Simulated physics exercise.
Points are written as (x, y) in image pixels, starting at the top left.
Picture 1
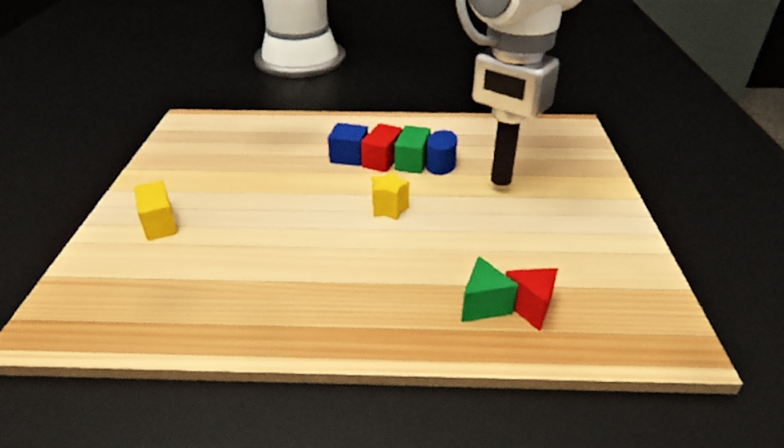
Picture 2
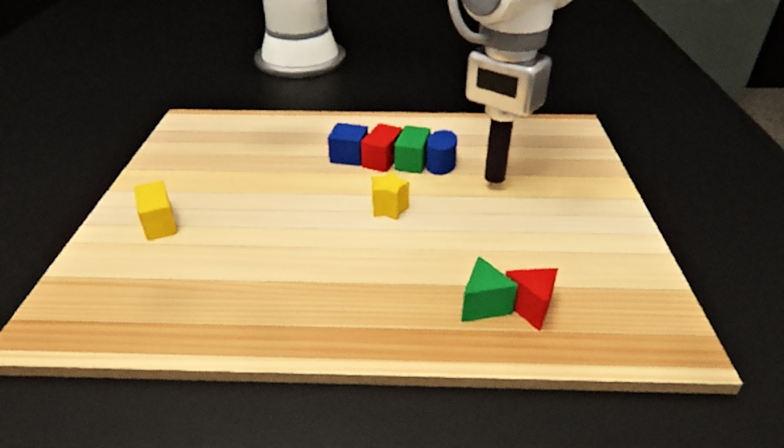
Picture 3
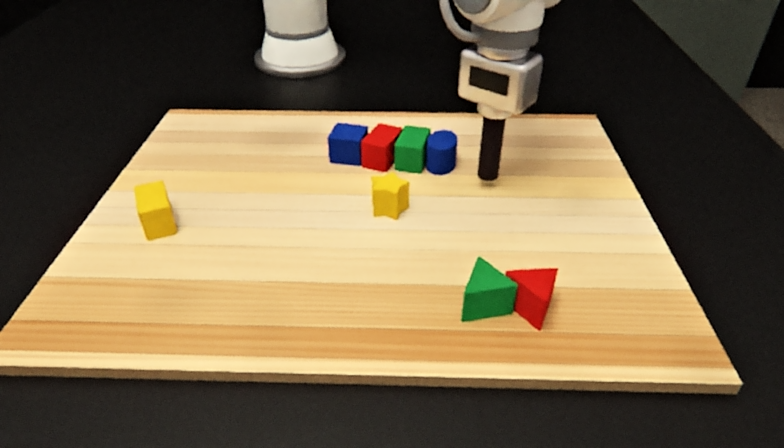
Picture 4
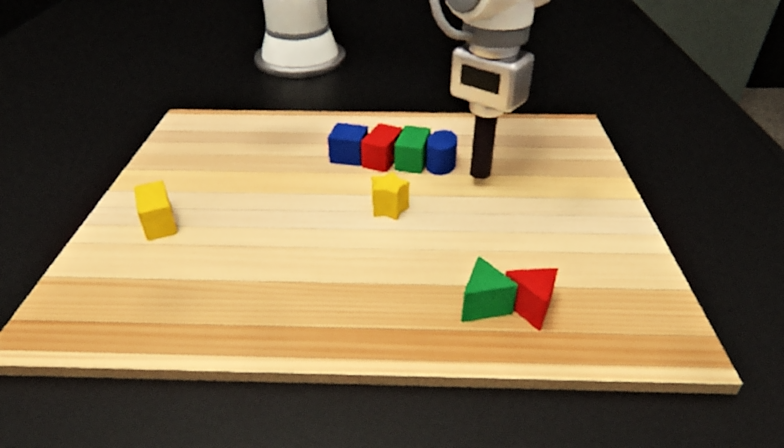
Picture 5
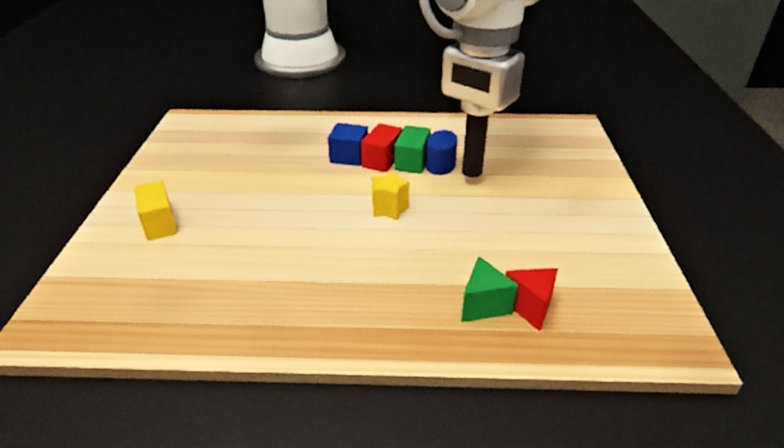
A robot arm moves its black rod slightly left near still, colourful blocks on a board.
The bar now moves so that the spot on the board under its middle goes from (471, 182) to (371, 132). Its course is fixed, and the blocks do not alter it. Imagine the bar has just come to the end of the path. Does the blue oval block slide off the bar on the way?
Yes, I think so.
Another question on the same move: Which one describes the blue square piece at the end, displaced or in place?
The blue square piece changes place.
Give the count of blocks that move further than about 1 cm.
I expect three or more blocks to be moved by more than 1 cm.
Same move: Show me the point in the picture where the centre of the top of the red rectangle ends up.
It should be at about (336, 125).
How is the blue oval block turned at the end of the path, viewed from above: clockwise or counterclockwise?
Seen from overhead, it turns clockwise.
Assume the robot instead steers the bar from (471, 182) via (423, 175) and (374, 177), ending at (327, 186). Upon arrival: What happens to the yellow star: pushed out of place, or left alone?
The result: It stays put.
On the path given first. One third of the way, bar at (436, 154); blue square piece at (335, 131), turned 20° anticlockwise; red rectangle at (366, 129), turned 30° anticlockwise; green rectangle at (392, 125), turned 20° anticlockwise; blue oval block at (424, 127), turned 20° clockwise.
Two thirds of the way, bar at (402, 138); blue square piece at (322, 132), turned 35° anticlockwise; red rectangle at (351, 126), turned 45° anticlockwise; green rectangle at (374, 118), turned 40° anticlockwise; blue oval block at (408, 111), turned 50° clockwise.
At the end, bar at (371, 123); blue square piece at (310, 135), turned 50° anticlockwise; red rectangle at (336, 125), turned 60° anticlockwise; green rectangle at (354, 115), turned 55° anticlockwise; blue oval block at (405, 107), turned 85° clockwise.
